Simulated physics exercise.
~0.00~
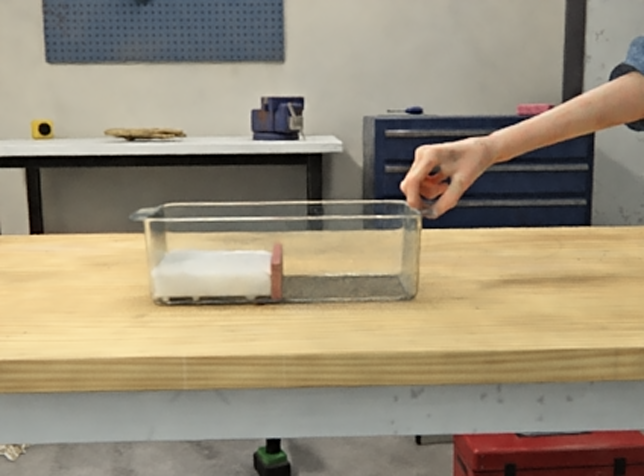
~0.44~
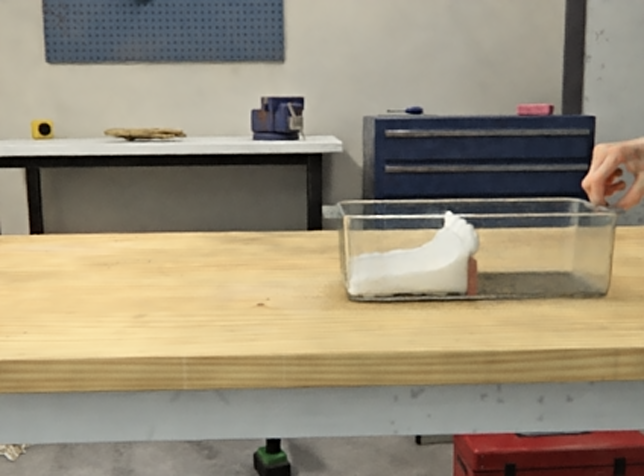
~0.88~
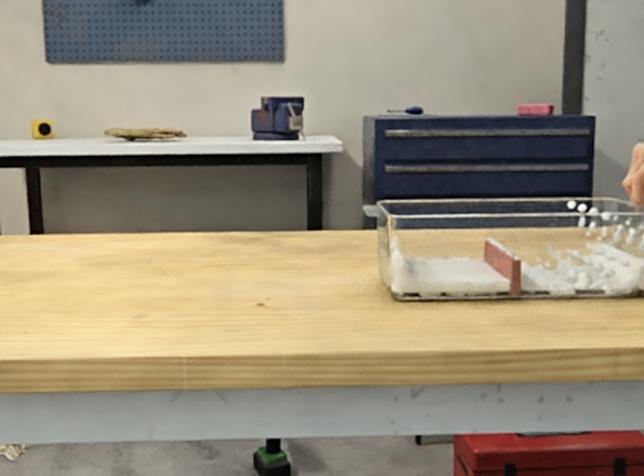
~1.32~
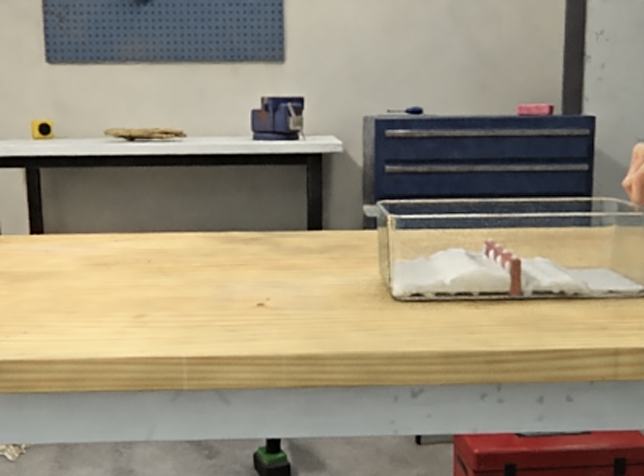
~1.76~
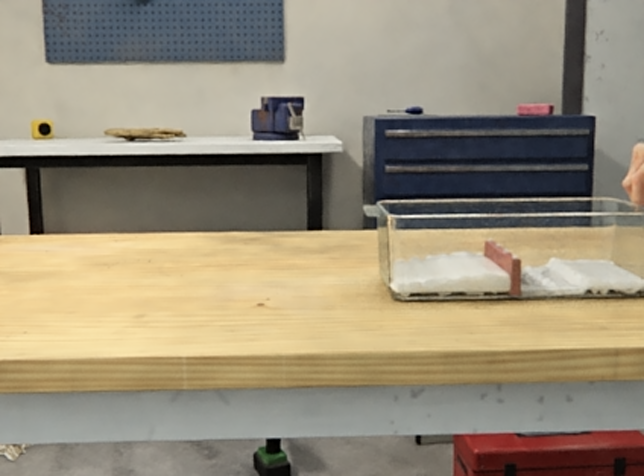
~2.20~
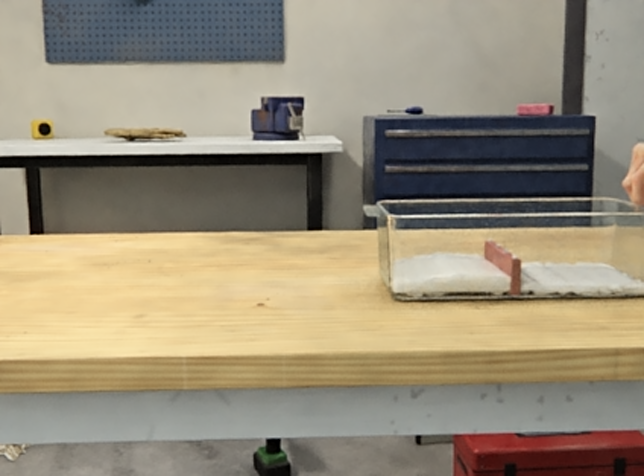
Hand pulling a clear container right across a wooden table, white contents surging over a low reddish divider and settling on both sides.
